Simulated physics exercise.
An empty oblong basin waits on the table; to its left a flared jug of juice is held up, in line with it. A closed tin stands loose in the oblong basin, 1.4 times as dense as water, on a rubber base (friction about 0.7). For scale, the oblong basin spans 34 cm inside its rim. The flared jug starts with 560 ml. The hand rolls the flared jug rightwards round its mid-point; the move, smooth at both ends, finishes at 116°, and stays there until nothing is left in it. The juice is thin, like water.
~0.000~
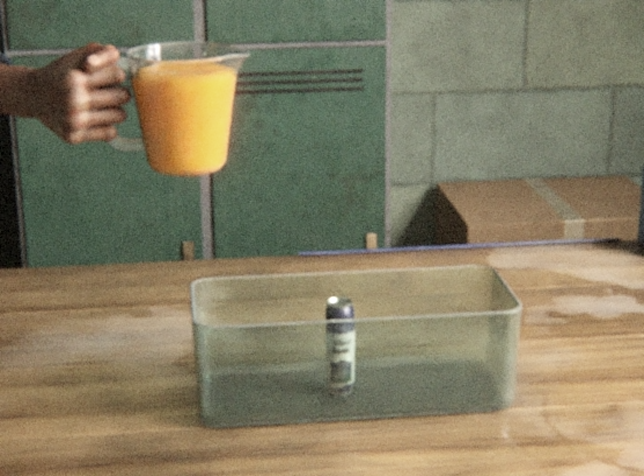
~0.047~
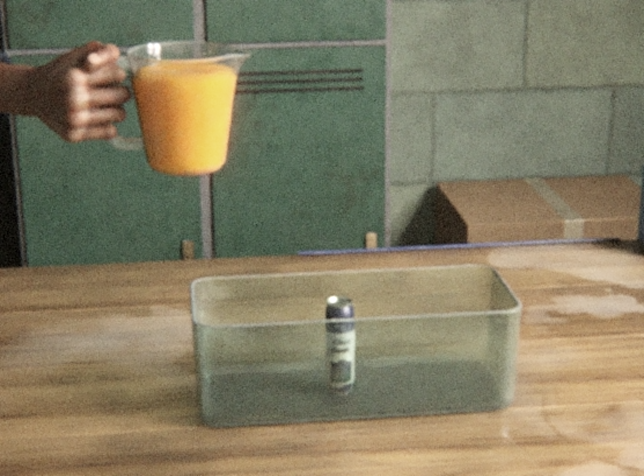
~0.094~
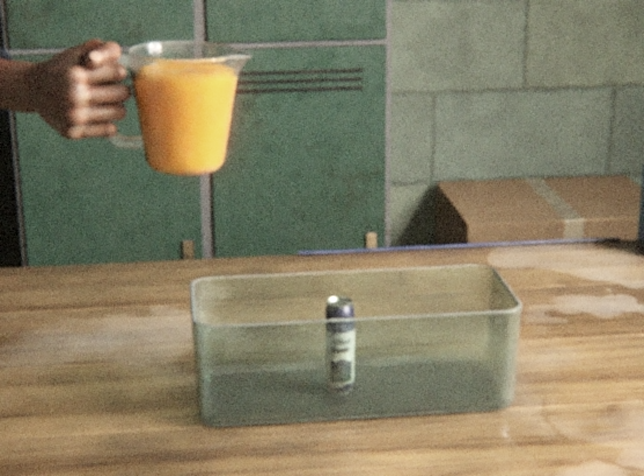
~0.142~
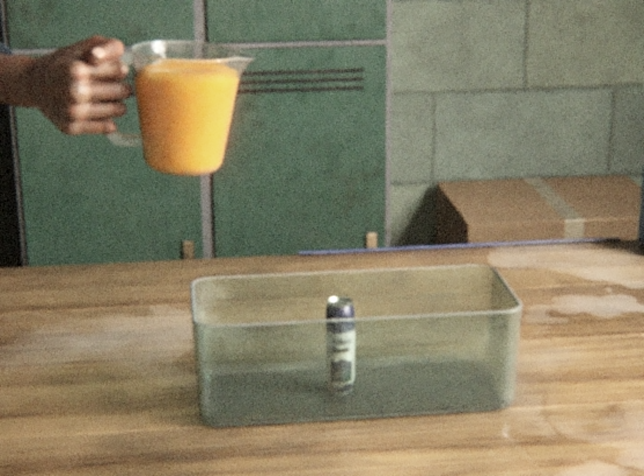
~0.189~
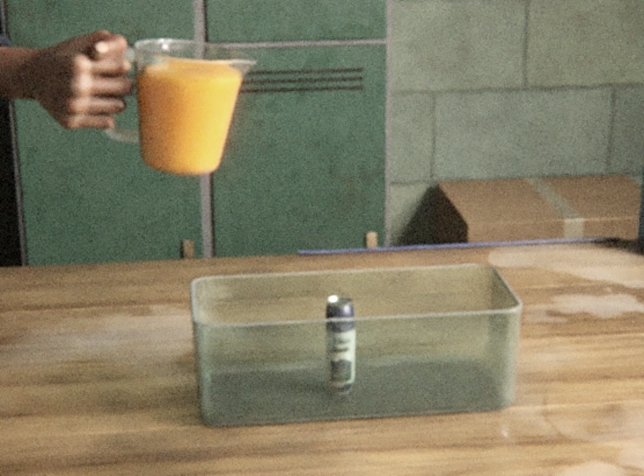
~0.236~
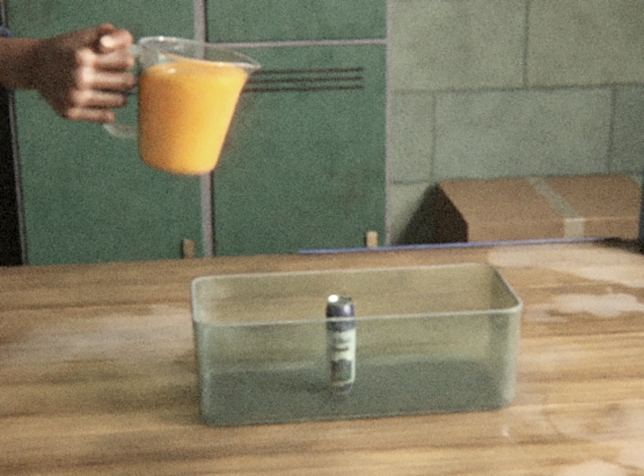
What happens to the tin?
The tin topples.
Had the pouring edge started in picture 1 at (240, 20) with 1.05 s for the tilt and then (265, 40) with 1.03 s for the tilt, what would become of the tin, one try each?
First it topples; then it remains upright.
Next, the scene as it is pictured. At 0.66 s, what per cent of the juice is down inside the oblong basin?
Some 3 per cent.
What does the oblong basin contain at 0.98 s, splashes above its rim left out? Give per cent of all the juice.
Near 64 in a hundred.
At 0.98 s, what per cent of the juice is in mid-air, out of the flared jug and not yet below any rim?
Some 24 per cent.
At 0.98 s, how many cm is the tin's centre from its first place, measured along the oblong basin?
Some 0 cm.
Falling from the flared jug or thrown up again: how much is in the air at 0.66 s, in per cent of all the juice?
Some 24 per cent.
Then, 0.66 s in, the tilt is 71° and 72 per cent is still to pour; the tin stands where it began.
Then, 0.98 s in, the tilt is 109° and 11 per cent is still to pour; the tin stands where it began.
Then, 1.30 s in, the tilt is 116° and 0 per cent is still to pour; the tin leans 19°.
Then, 1.66 s in, the tilt is 116° and 0 per cent is still to pour; the tin lies on its side.
Finally, the tin lies on its side.
